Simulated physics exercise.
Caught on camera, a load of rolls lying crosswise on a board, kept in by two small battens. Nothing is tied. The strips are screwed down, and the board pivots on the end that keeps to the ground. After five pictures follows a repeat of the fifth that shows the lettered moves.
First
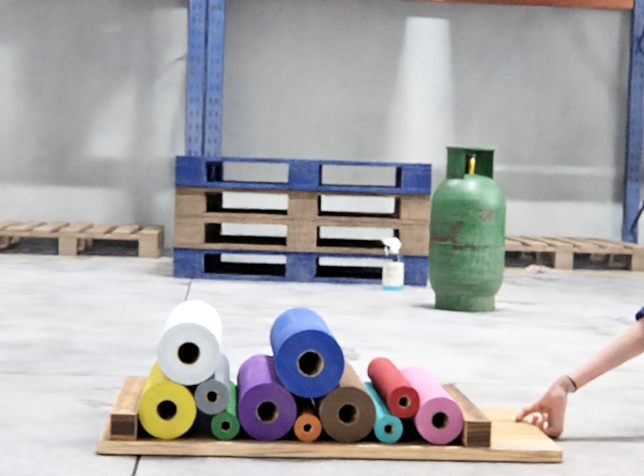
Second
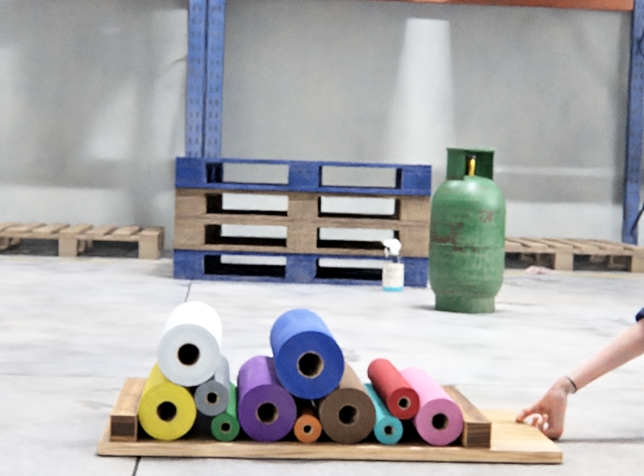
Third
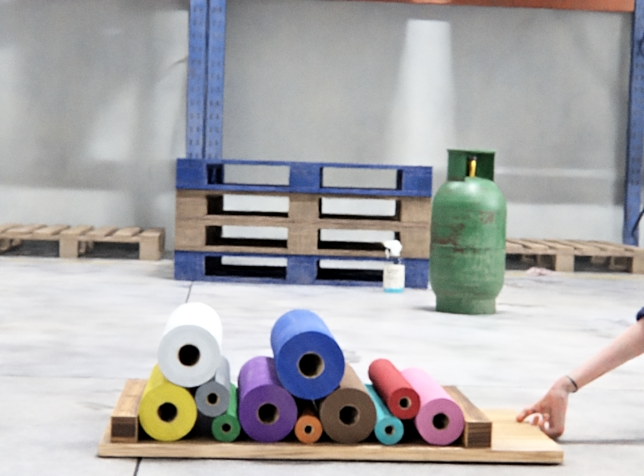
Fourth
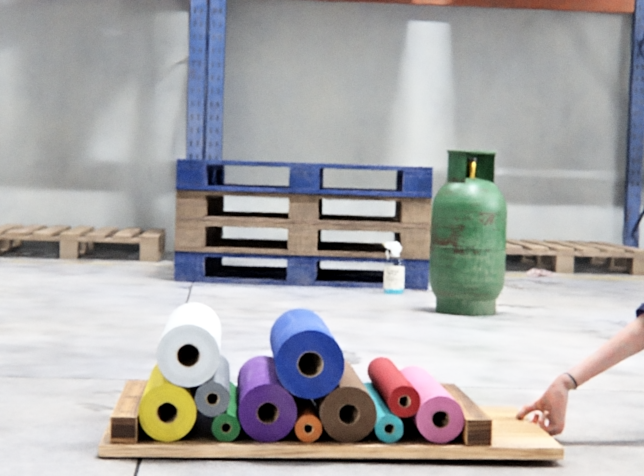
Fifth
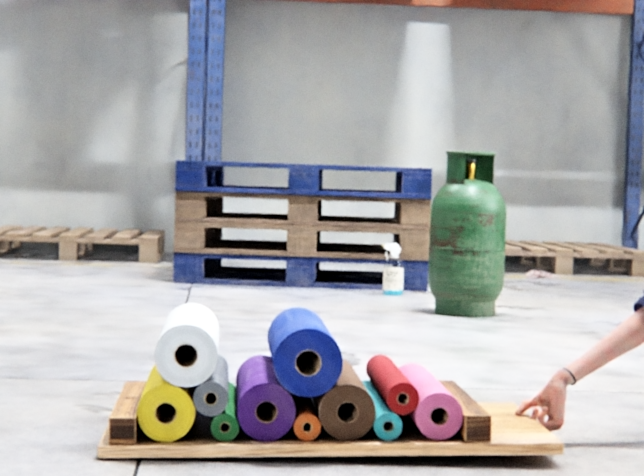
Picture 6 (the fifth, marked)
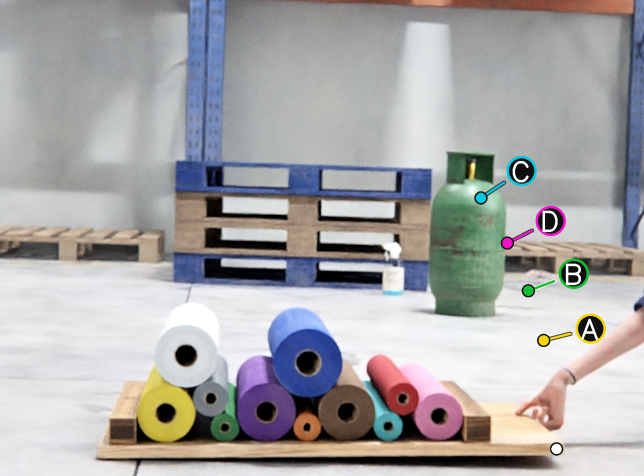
Hand resting on the right end of a wooden board stacked with colourful rolls, barely moving, before pallets and a green gas cylinder.
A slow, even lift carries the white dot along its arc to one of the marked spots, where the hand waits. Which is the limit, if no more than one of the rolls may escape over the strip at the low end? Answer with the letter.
Stop at C.
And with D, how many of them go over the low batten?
It comes to one.
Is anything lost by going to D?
Yes.
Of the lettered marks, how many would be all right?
The number is four.
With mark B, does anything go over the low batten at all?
Yes, at B.
On the marked copy, A at (544, 341); B at (528, 291); C at (481, 198); D at (507, 243); the white dot at (557, 449).
Following C. Soon after the start, board at 19°.
Later, board at 35°.
In the end, board at 35°, one over the low batten (white).
As for the rest, A one over the low batten (white); B one over the low batten (white); D one over the low batten (white).
